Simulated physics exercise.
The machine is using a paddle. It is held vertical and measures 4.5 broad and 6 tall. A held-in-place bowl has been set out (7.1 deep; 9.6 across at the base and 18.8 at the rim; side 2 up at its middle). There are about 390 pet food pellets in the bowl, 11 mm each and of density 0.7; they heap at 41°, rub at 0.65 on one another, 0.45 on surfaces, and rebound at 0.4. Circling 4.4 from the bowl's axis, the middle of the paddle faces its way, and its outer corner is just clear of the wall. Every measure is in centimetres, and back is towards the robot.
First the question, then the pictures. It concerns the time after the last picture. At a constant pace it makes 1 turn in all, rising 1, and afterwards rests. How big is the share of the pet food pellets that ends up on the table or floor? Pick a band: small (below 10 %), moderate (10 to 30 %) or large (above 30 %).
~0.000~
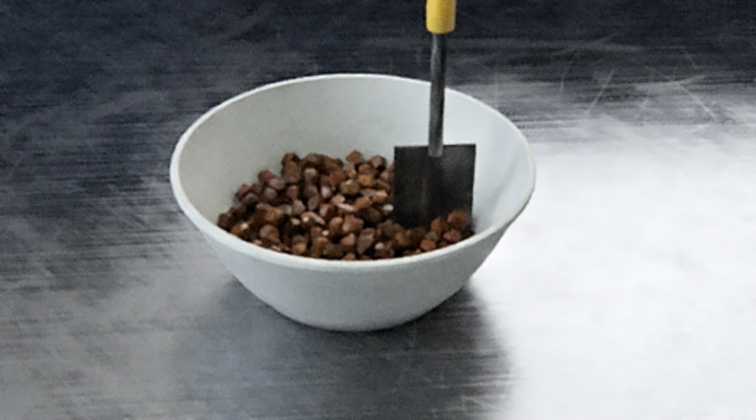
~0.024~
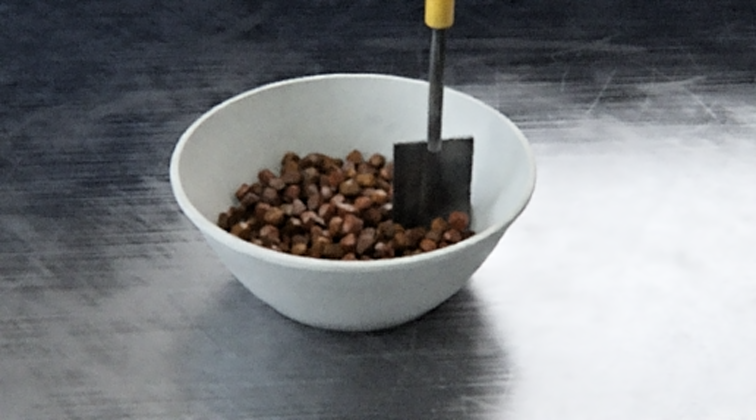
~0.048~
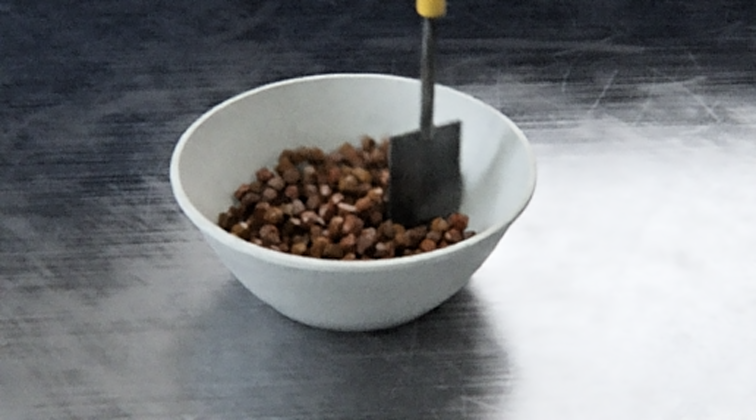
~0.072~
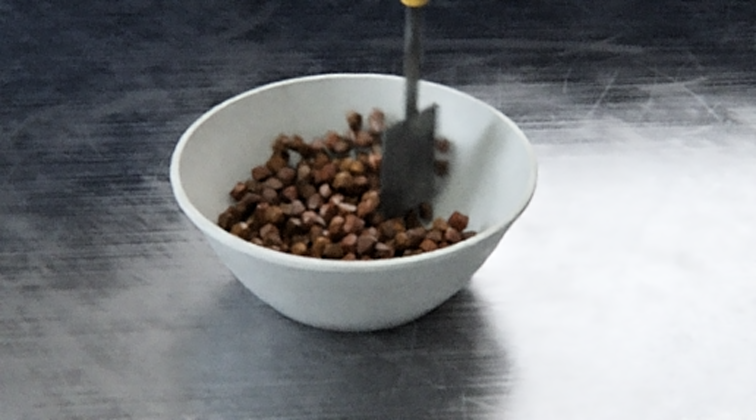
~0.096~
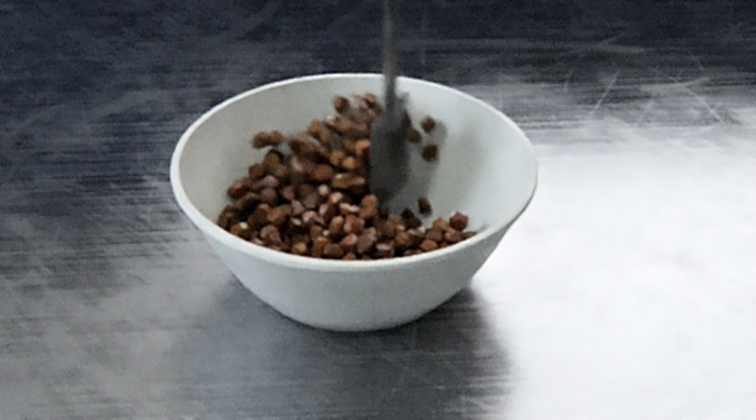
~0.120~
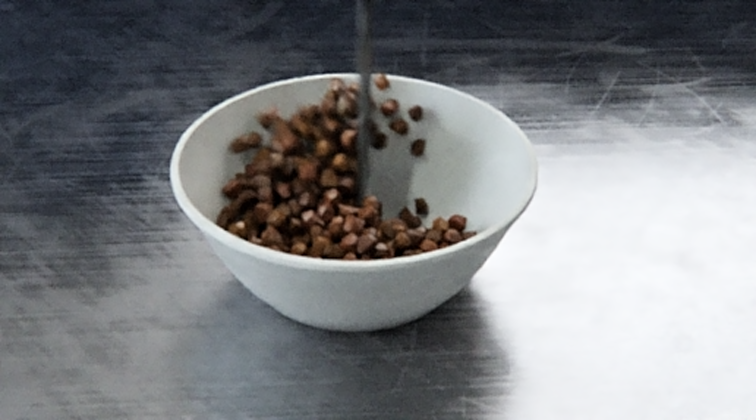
Moderate, from 10 to 30 %.
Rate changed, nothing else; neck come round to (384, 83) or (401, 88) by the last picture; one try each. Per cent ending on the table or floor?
It comes to close to 10 per cent and close to 5 per cent.
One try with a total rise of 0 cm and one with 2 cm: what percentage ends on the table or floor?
I'd reckon around 20 and 15 per cent.
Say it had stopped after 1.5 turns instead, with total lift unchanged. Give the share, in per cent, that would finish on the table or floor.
Roughly 25 per cent would end up there.
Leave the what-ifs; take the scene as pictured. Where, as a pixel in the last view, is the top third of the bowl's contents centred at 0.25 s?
The top third is centred near (253, 215) in the last picture.
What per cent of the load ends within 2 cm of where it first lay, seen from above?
Near 15 % of the pieces.
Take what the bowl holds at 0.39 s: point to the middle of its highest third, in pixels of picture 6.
Near pixel (436, 233).
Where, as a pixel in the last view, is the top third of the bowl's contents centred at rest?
At about (415, 175).
After 0.25 s, 185° round, highest piece 11 above the table; 385 in the bowl, 9 in flight or on the tool.
After 0.39 s, 291° round, highest piece 10 above the table; 351 in the bowl, 16 on the table or floor, 27 in flight or on the tool.
After 0.65 s, 0° round, highest piece 7 above the table; 328 in the bowl, 66 on the table or floor.
After 1.35 s, 0° round, highest piece 6 above the table; 328 in the bowl, 66 on the table or floor.
In the end, 328 in the bowl, 66 on the table or floor. That is 17 % on the table or floor.
